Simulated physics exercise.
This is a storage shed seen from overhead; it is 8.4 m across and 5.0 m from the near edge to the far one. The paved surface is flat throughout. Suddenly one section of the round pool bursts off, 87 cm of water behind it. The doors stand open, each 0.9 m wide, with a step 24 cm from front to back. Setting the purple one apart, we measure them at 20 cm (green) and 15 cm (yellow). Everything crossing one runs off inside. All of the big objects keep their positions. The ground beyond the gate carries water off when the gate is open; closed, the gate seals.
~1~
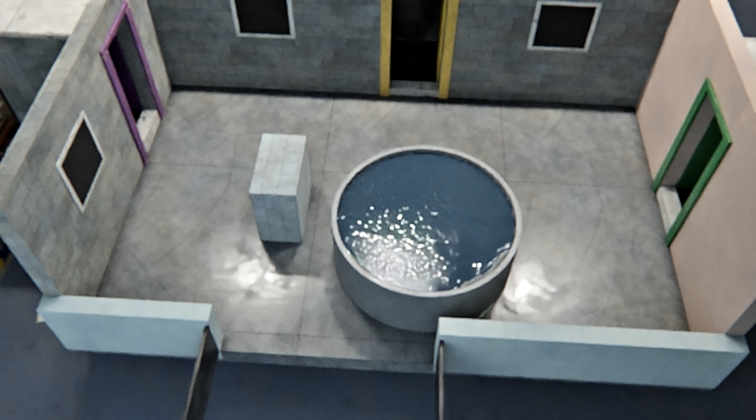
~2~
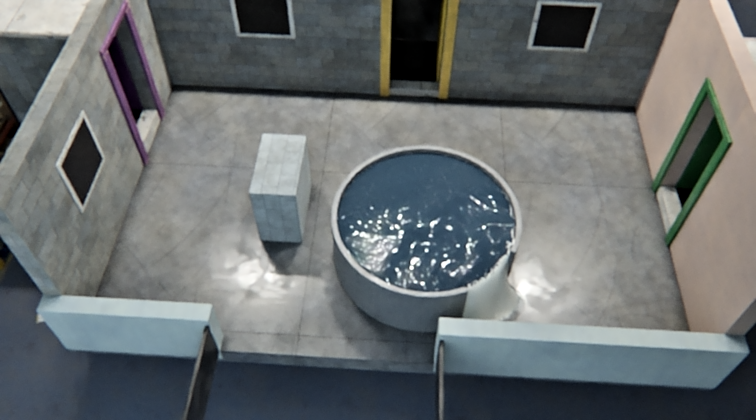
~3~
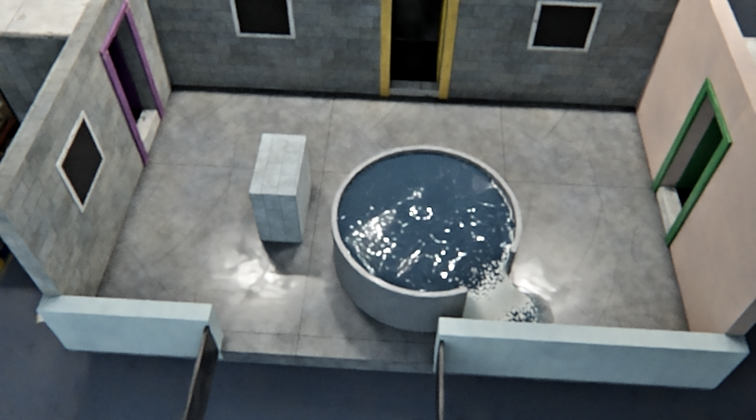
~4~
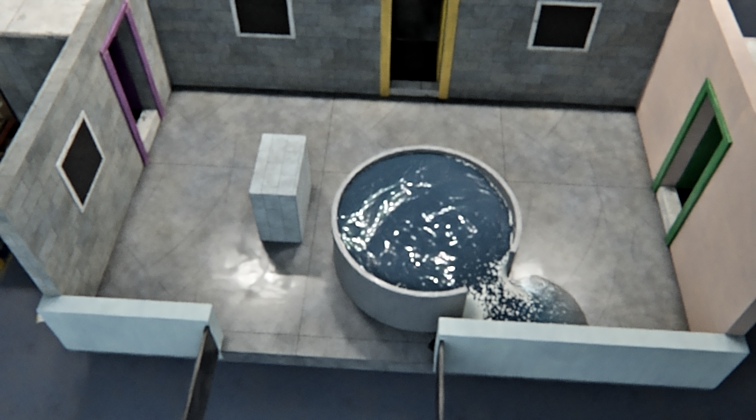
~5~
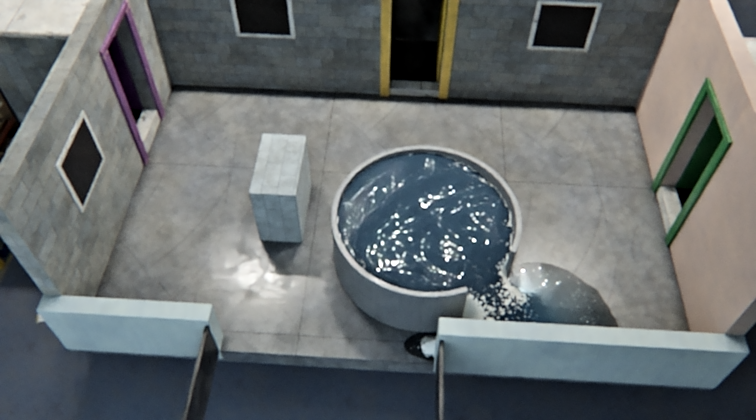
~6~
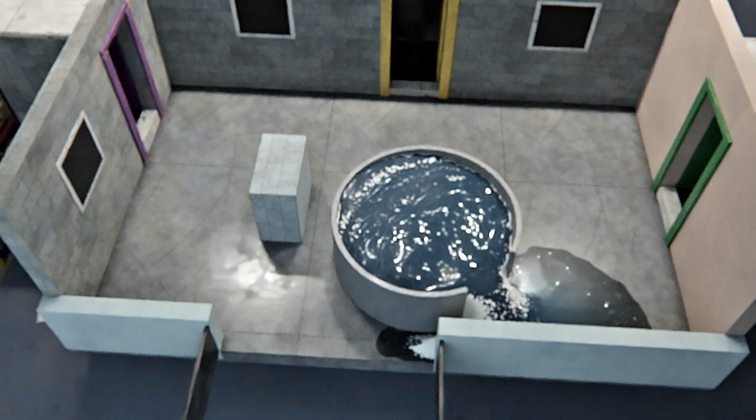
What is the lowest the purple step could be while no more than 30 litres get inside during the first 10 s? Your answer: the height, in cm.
About 13 cm.
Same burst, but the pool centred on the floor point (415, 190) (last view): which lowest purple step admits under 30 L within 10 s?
About 9.5 centimetres.
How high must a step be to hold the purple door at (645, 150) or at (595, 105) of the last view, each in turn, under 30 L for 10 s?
About 16 cm for the first and 27 cm for the second.
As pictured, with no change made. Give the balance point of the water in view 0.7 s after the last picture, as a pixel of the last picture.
(461, 272) or so.
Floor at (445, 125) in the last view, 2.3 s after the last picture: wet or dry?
I'd say that place has stayed dry.
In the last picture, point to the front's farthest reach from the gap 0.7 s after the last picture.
Around pixel (653, 205).
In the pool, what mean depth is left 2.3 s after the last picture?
Around 46 cm on average.
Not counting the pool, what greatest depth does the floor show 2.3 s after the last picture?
Up to some 43 centimetres, I'd say.
Then, 0.7 s after the last picture water covers 15 % of the floor, deepest (66 cm) near (691, 362); it has not reached the purple door.
Then, 2.3 s after the last picture water covers 40 % of the floor, deepest (43 cm) near (650, 360); it has not reached the purple door.
Then, 9.3 s after the last picture water covers 100 % of the floor, deepest (18 cm) near (90, 315); 15 cm at the purple door, 0 litres in over its 26 cm step.
At the purple door as built, the water peaked near 19 cm, 7.3 s after the last picture.
With a step of 11 cm, 54 litres would have come in within the 10 s; with 14.5 cm, 14 litres. So under 30 litres takes about 13 cm.
